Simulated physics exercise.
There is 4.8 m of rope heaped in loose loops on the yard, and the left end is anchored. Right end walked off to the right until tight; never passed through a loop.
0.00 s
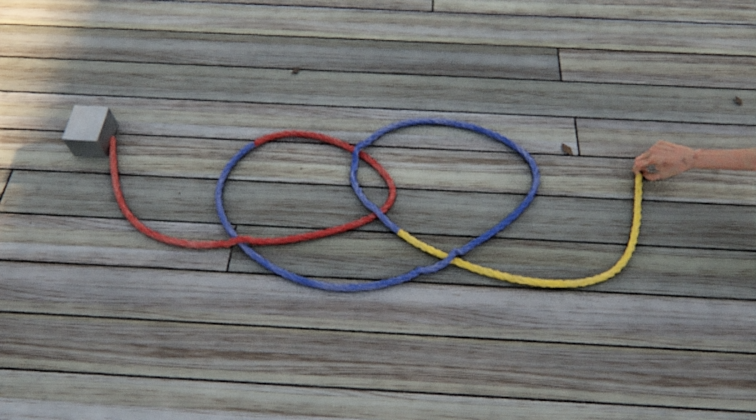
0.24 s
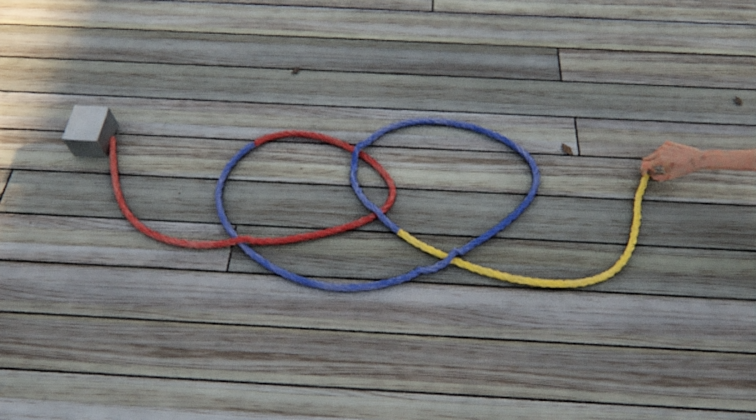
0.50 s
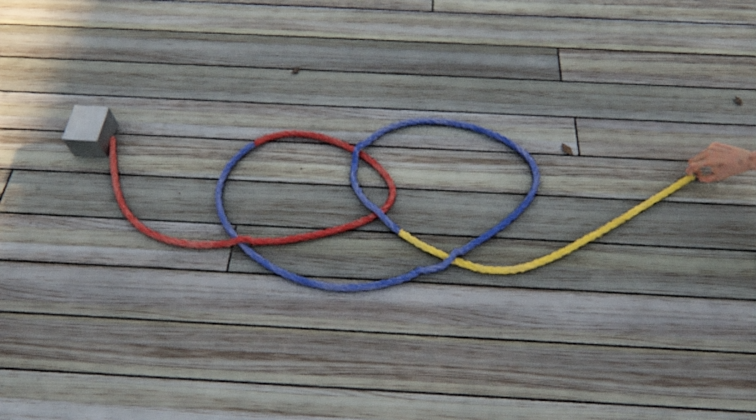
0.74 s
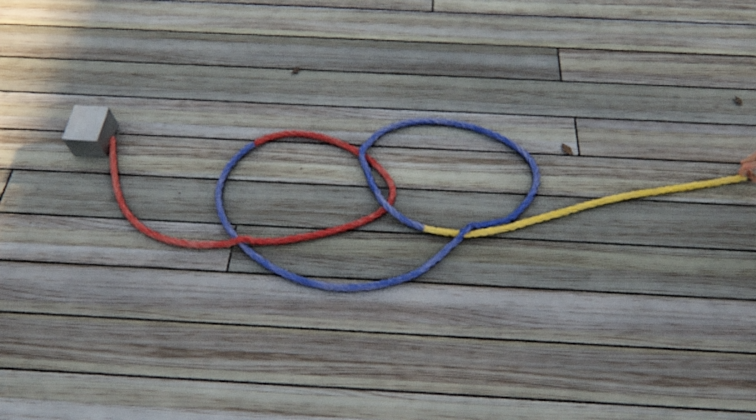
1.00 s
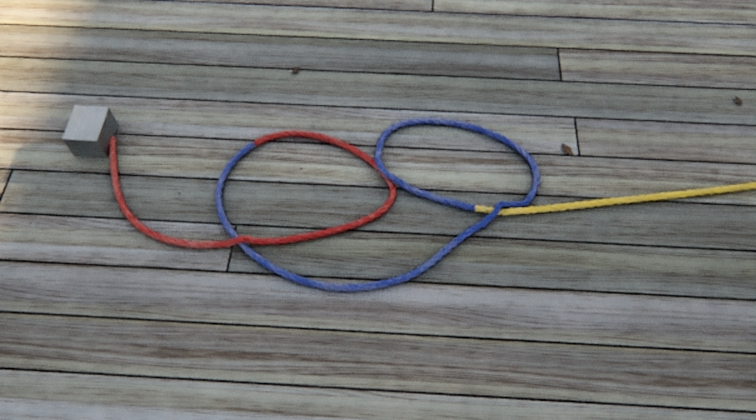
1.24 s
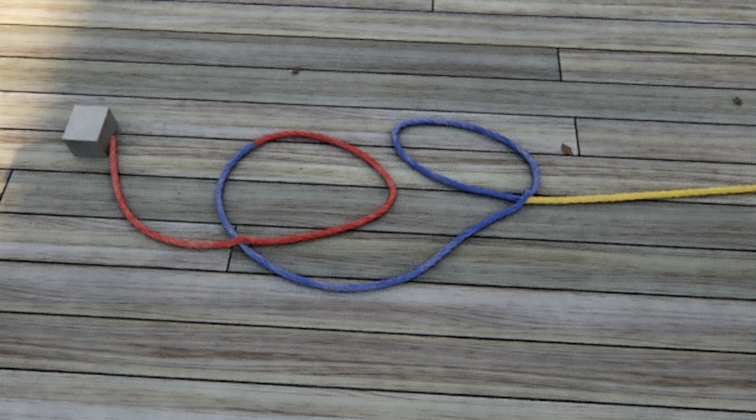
On wooden decking, a hand pulls the rope's yellow end right, shrinking the right-hand blue loop.
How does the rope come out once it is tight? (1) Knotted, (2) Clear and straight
2, clear and straight.
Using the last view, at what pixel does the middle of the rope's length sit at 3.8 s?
Mid-length point: Approx. (537, 218) px.
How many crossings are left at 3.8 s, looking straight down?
Seen from above, the tally is 1.
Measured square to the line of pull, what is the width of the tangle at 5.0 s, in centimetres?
At that time the loops are roughly 32 cm wide.
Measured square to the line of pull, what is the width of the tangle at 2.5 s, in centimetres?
48 cm, roughly.
After 2.5 s, the ends are 2.9 m apart, loops still 48 cm across.
After 3.8 s, the ends are 3.6 m apart, loops still 38 cm across.
After 5.0 s, the ends are 4.4 m apart, loops still 33 cm across.
After 6.3 s, the ends are 4.8 m apart, and it runs straight.
After 6.6 s, the ends are 4.8 m apart, and it runs straight.
